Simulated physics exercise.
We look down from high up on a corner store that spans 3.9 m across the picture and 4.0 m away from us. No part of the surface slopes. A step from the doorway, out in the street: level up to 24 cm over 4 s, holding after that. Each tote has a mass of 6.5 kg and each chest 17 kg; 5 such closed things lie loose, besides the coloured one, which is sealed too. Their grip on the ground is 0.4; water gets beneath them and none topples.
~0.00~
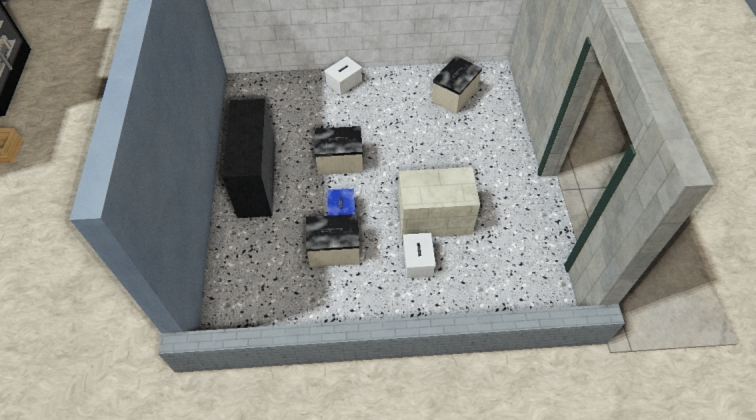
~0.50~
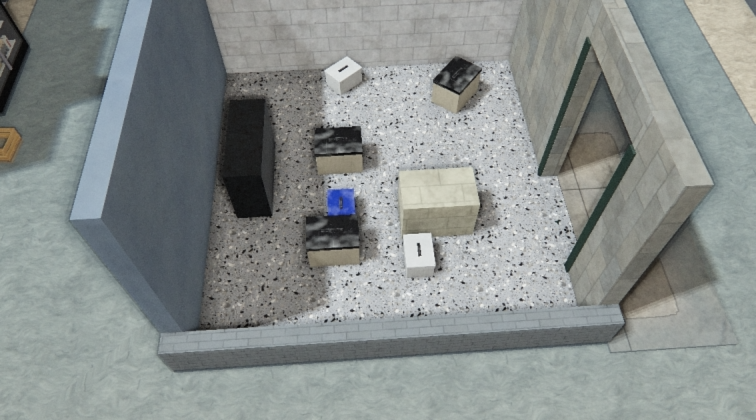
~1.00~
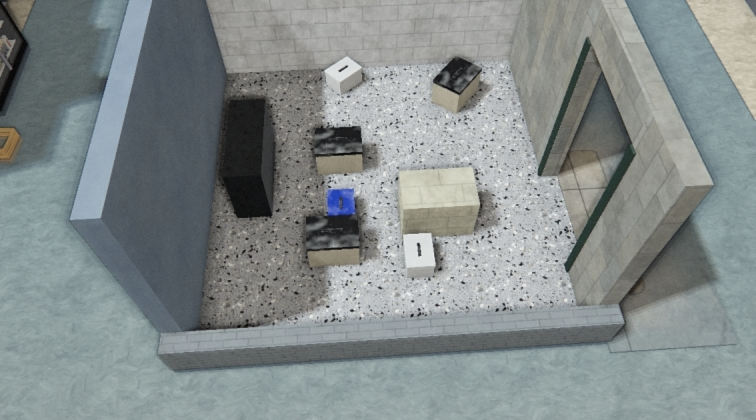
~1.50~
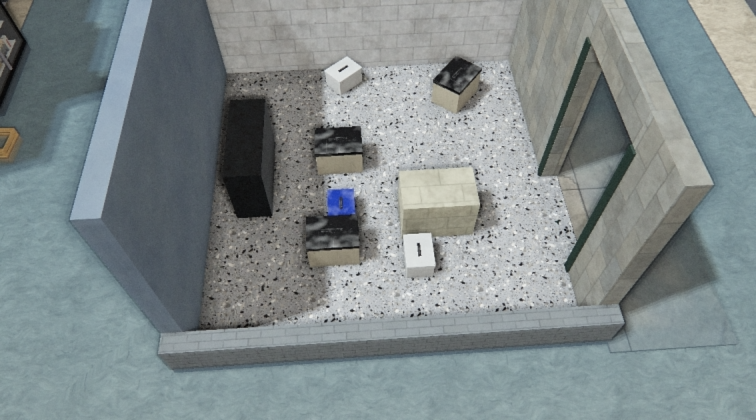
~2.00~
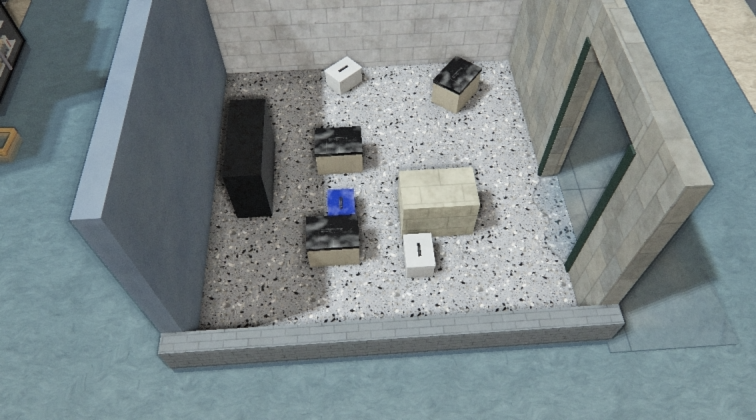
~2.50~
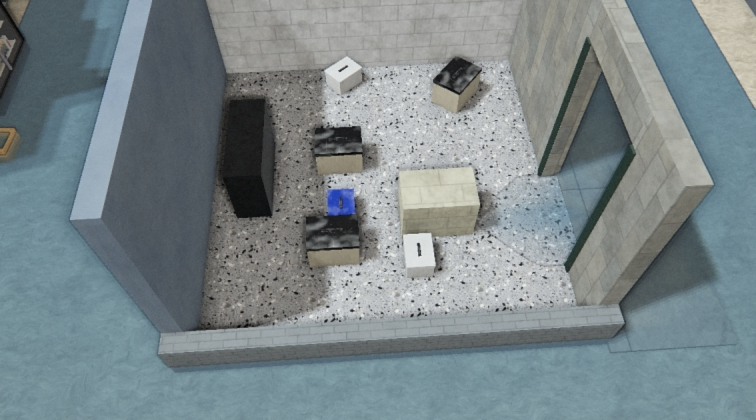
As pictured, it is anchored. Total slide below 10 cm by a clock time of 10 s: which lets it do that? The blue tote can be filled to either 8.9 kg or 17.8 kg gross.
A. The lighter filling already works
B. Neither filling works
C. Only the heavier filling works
C, only the heavier filling works.
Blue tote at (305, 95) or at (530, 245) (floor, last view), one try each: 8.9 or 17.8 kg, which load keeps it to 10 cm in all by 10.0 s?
At the first spot nothing offered works, at the second nothing offered works.
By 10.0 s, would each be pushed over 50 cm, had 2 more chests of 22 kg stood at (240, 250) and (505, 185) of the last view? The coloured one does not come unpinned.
Well, below half a metre and then beyond half a metre.
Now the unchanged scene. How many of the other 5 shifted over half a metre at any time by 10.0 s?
All told, that gives 3.
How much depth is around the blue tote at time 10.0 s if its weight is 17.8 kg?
Around 9 cm.
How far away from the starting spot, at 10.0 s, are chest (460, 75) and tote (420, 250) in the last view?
One is off by 40 cm, the other by 60 cm, in the order asked.
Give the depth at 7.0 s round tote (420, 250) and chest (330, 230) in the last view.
I'd put it at 7 cm and 4 cm respectively.
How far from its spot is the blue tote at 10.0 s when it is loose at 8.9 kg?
Displacement near 80 cm.
After 3.5 s the blue tote would be 0 cm from its start with 8.9 kg and 0 cm from its start with 17.8 kg; 0 cm of water round it then.
After 4.5 s the blue tote would be 0 cm from its start with 8.9 kg and 0 cm from its start with 17.8 kg; 0 cm of water round it then.
After 7.0 s the blue tote would be 0 cm from its start with 8.9 kg and 0 cm from its start with 17.8 kg; 3 cm of water round it then.
After 10.0 s the blue tote would be 79 cm from its start with 8.9 kg and 0 cm from its start with 17.8 kg; 9 cm of water round it then.
